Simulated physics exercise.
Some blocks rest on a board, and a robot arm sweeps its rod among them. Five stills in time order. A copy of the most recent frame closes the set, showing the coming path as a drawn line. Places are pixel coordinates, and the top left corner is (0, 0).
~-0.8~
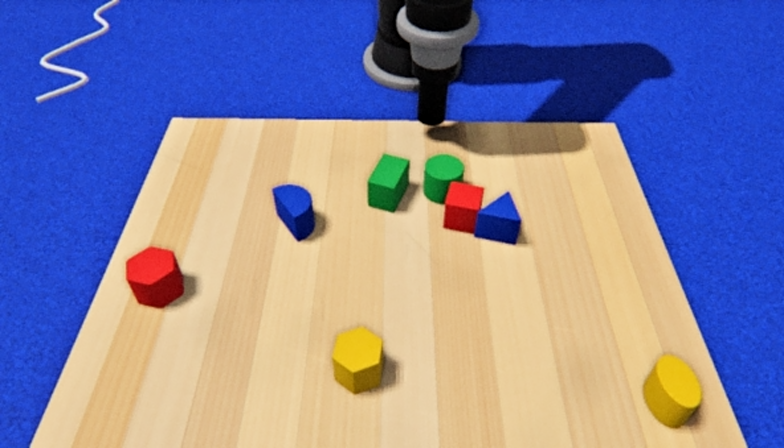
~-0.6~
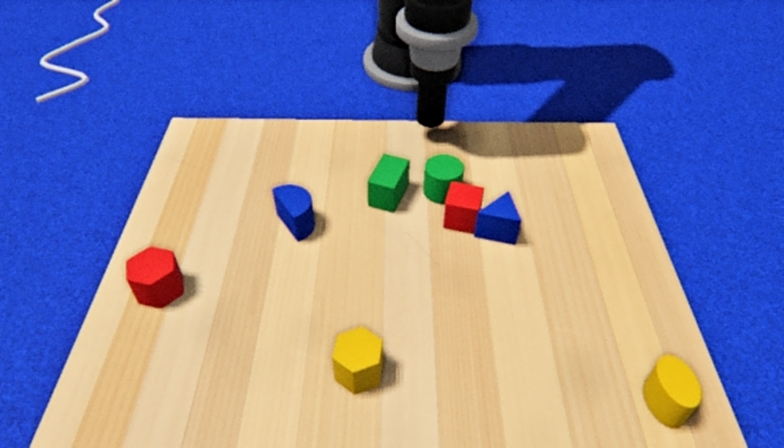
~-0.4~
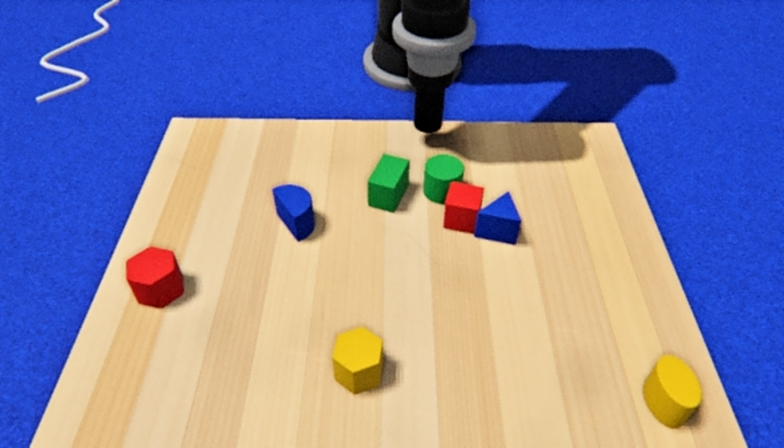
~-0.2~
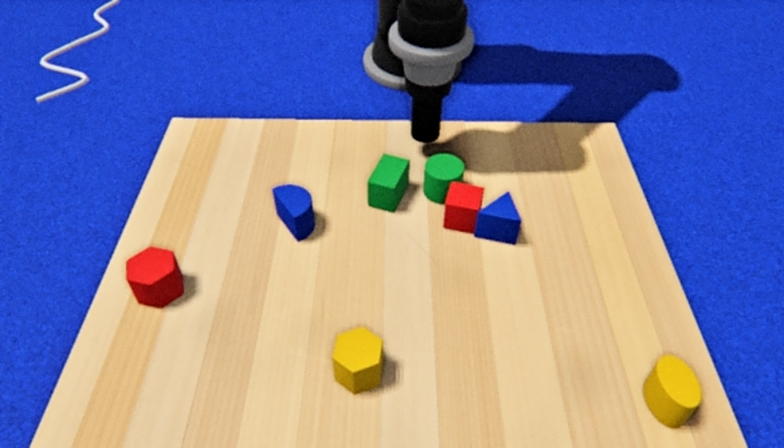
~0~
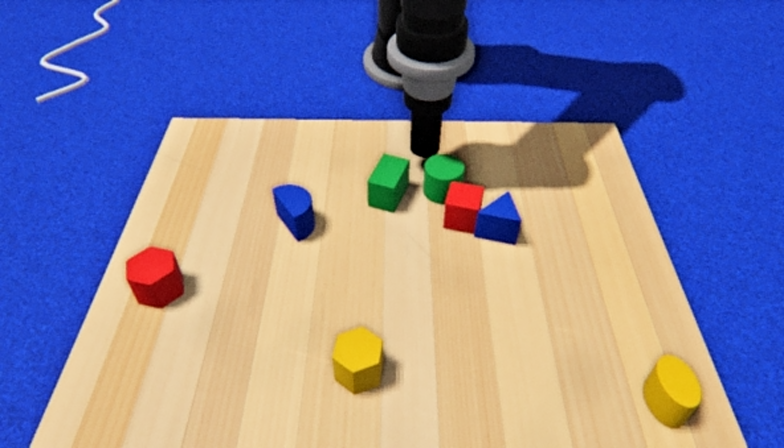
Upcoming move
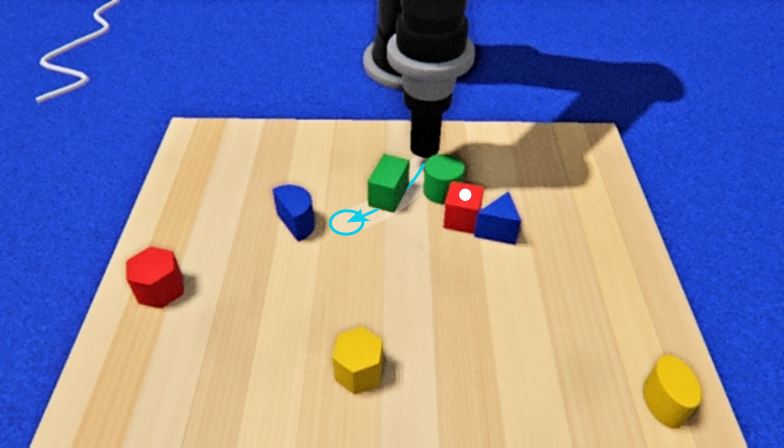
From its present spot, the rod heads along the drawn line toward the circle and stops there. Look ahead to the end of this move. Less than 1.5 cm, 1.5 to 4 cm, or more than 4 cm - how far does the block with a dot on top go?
Moves under 1.5 cm.
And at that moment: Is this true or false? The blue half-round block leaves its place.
This is true.
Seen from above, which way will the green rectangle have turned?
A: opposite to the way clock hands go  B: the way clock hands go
Letter B.
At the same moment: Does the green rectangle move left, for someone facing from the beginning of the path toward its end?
Going by the path, no.
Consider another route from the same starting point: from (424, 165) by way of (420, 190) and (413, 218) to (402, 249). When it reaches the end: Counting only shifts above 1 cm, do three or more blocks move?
Yes, it checks out.
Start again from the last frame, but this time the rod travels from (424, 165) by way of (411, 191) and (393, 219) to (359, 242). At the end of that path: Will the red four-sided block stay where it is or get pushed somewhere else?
That block gets shifted.
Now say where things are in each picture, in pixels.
Rod's lower end (431, 118); blue half-round block (294, 197); green rectangle (389, 170); green circular block (445, 166); red four-sided block (465, 195), in the first picture.
Rod (430, 120); blocks still, in the second picture.
Rod (428, 125); blocks still, in the third picture.
Rod (425, 134); blocks still, in the fourth picture.
Rod (425, 149); blue half-round block (294, 197); green rectangle (389, 170); green circular block (445, 166); red four-sided block (465, 195), in the fifth picture.
Drawn move, from (424, 165) through (408, 187) and (382, 207) to (347, 222); the dot is on the red four-sided block.
What follows on the original path. One third of the way, rod (408, 171); green rectangle (375, 179), turned 15° clockwise; green circular block (445, 169).
Two thirds of the way, rod (380, 192); green rectangle (341, 193), turned 35° clockwise; green circular block (445, 169).
At the end, rod (346, 206); blue half-round block (259, 201); green rectangle (303, 202), turned 60° clockwise; green circular block (445, 169); red four-sided block still.
